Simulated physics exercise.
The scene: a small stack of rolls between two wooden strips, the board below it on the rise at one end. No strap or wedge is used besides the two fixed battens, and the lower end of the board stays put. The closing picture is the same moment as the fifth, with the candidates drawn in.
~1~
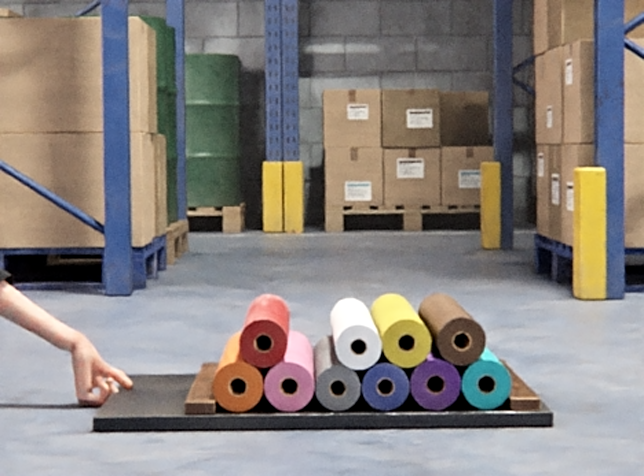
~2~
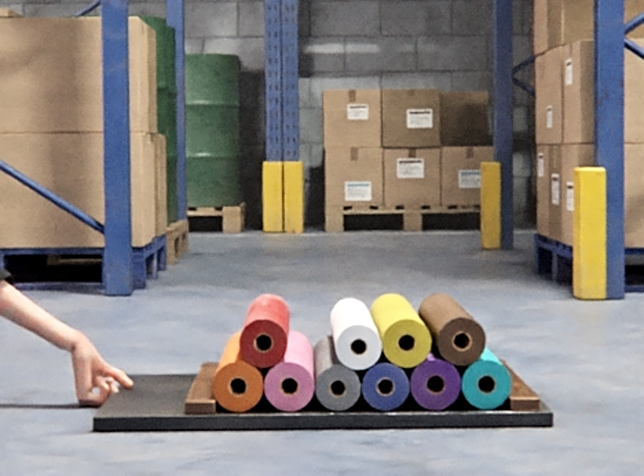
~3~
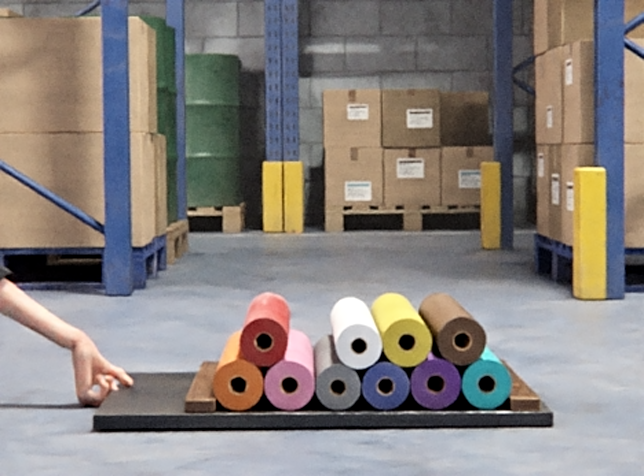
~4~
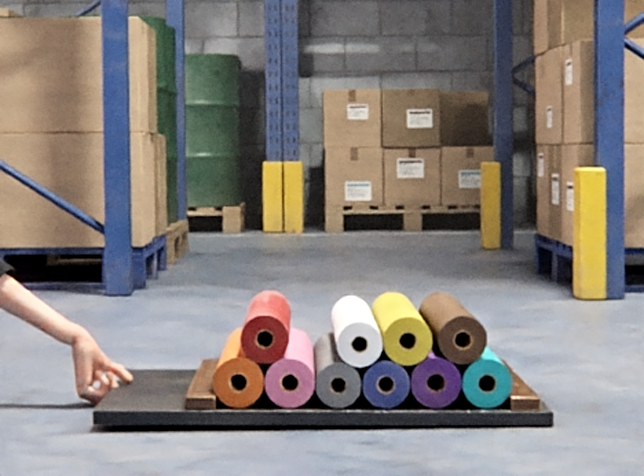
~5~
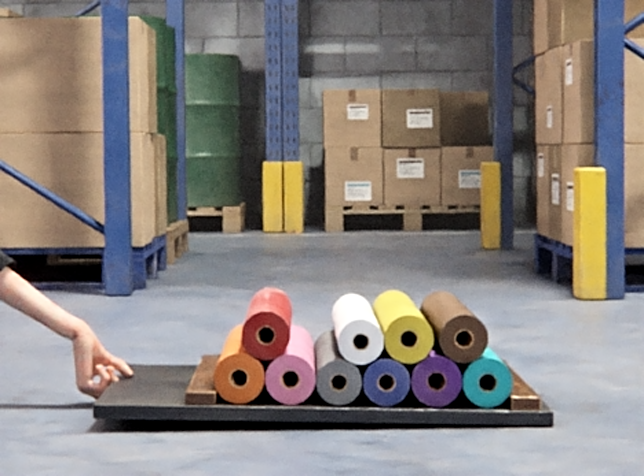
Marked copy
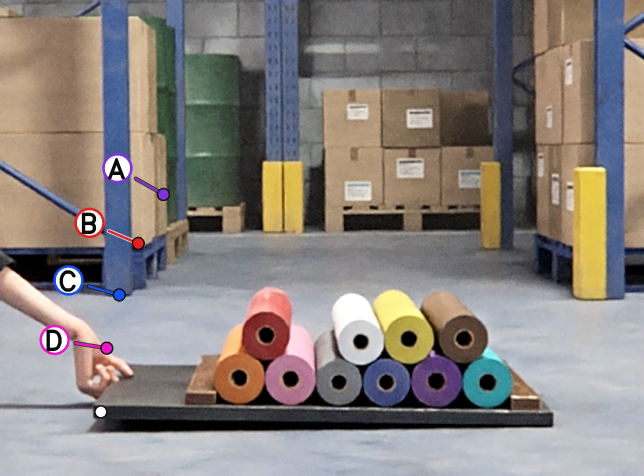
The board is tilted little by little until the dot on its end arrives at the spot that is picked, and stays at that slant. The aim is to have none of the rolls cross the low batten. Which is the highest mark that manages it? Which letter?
The highest mark that will do is B.
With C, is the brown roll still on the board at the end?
Yes.
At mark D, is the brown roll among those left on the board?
Yes, with D.
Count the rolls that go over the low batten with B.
The count is none.
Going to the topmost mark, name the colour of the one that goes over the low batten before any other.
The brown one.
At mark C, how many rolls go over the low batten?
It comes to none.
On the marked copy, A at (163, 194); B at (138, 243); C at (119, 295); D at (107, 348); the white dot at (101, 412).
Taking B. A third of the way, board at 15°.
Two thirds of the way, board at 24°.
When it is over, board at 24°, none over the low batten.
As for the rest, A nine over the low batten; C none over the low batten; D none over the low batten.
